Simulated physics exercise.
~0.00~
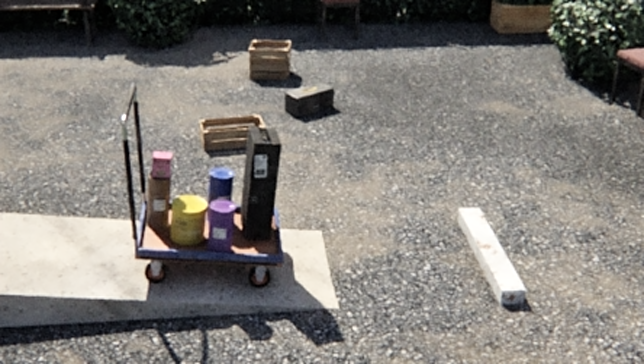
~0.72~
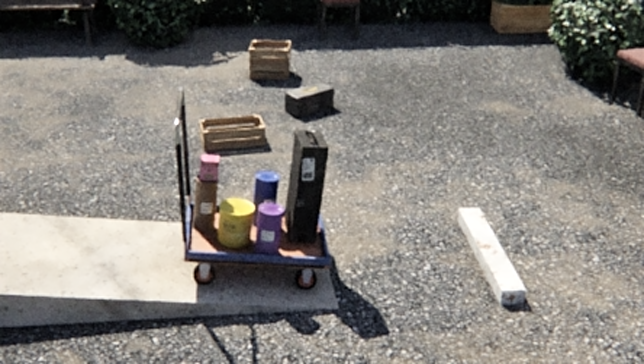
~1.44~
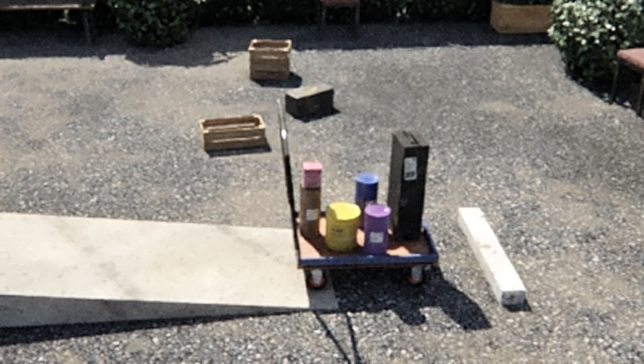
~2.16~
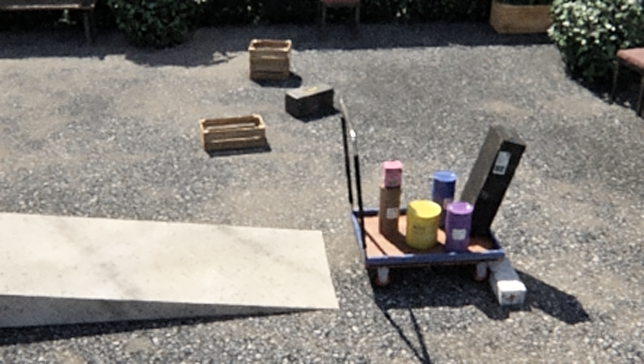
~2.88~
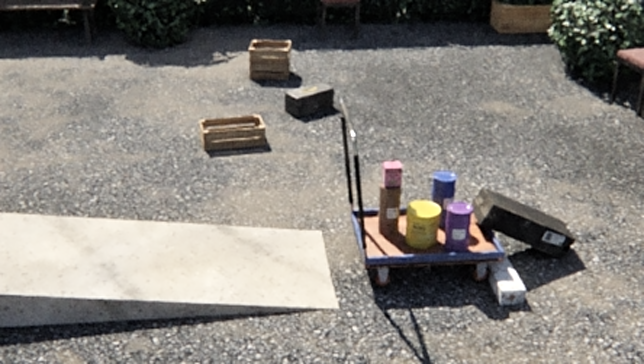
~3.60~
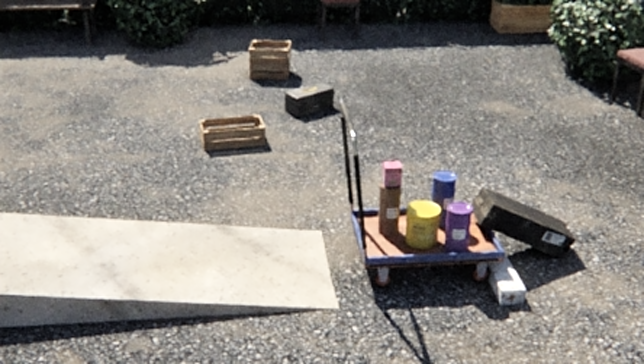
The clip shows a loaded trolley rolling right down a ramp and across gravel to a white kerb, where it stops and the tall black box tips forward off the deck, ending on its side against the trolley's edge while the canisters, yellow pail and pink box stay aboard.
